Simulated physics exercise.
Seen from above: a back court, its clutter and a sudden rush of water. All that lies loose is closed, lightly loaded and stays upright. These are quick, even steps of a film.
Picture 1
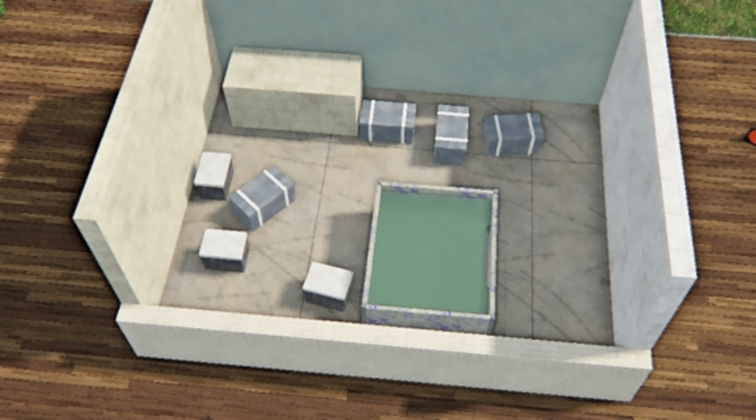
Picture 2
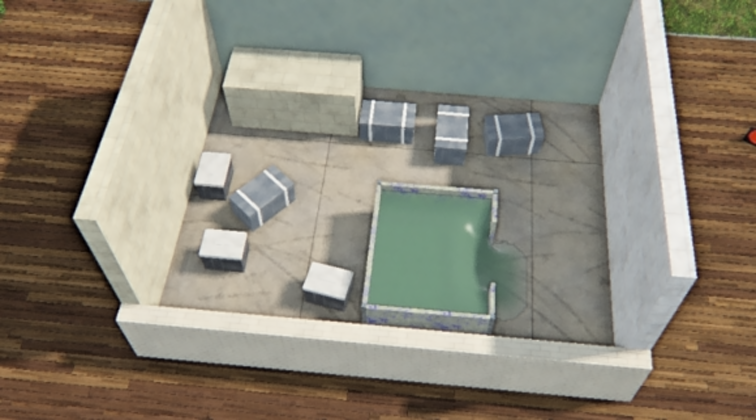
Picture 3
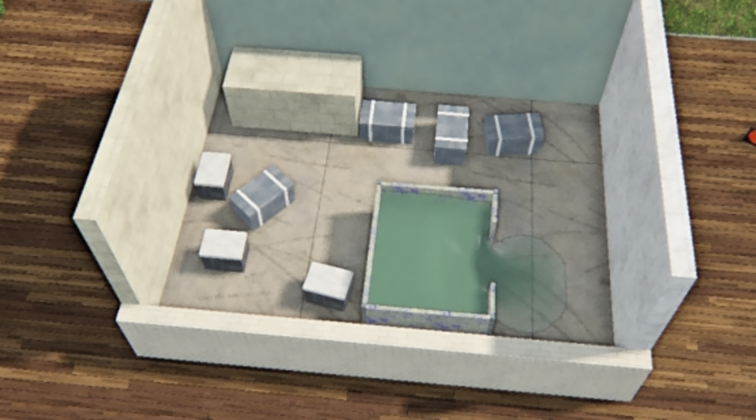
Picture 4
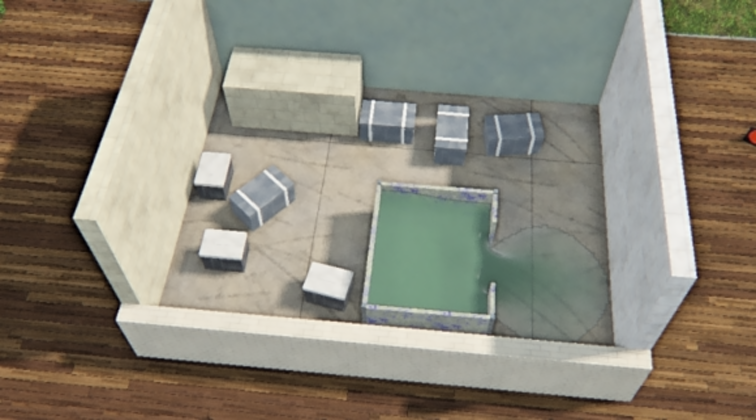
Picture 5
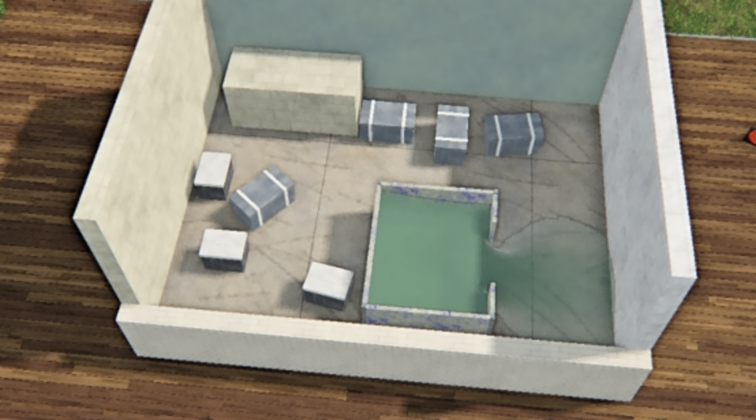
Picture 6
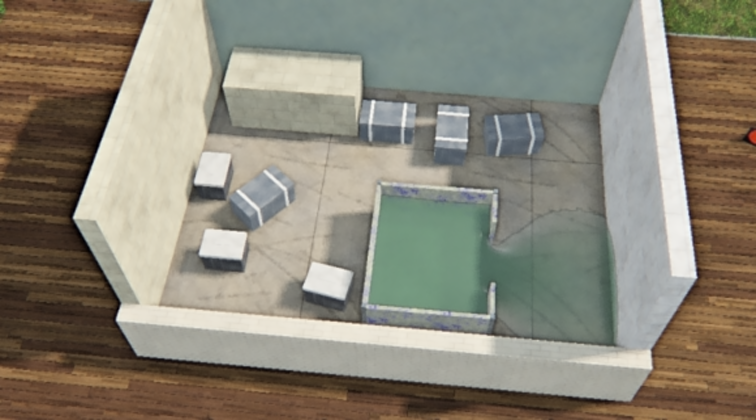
A green pool of water with a pale rim sits in a walled, paved court on a wooden deck, seen from above by a still camera. Four blue-grey trunks with white bands, three small white-topped blocks and a long cream block stand behind and left of it. The pool's right side opens and greenish water spreads rightward across the paving to the right wall, while the trunks and blocks stay still.
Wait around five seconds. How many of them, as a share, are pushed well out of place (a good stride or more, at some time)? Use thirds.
That comes to under a third.
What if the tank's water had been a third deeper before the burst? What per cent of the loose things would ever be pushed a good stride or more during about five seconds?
Close to 40 %.
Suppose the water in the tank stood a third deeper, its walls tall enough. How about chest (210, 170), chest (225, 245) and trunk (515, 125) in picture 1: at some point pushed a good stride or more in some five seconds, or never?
In turn: Short of that, no, yes.
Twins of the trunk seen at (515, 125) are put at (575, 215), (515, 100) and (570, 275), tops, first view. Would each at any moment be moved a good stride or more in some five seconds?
In that order: Shifted that much, shifted that much, shifted that much.
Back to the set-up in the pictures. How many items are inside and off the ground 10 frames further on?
That makes 0.
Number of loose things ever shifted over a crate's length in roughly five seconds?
1 of them.
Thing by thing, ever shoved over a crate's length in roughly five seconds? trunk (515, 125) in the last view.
Answer: Shifted that much.
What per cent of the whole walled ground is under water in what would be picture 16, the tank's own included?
I make it 35 per cent.
A moment on, 0 of 7 are well off their spots; 0 afloat.
Next, 0 of 7 are well off their spots; 0 afloat.
Later, 0 of 7 are well off their spots; 0 afloat.
In the end, 1 of 7 are well off their spots, and 1 have been at some point; 1 afloat.
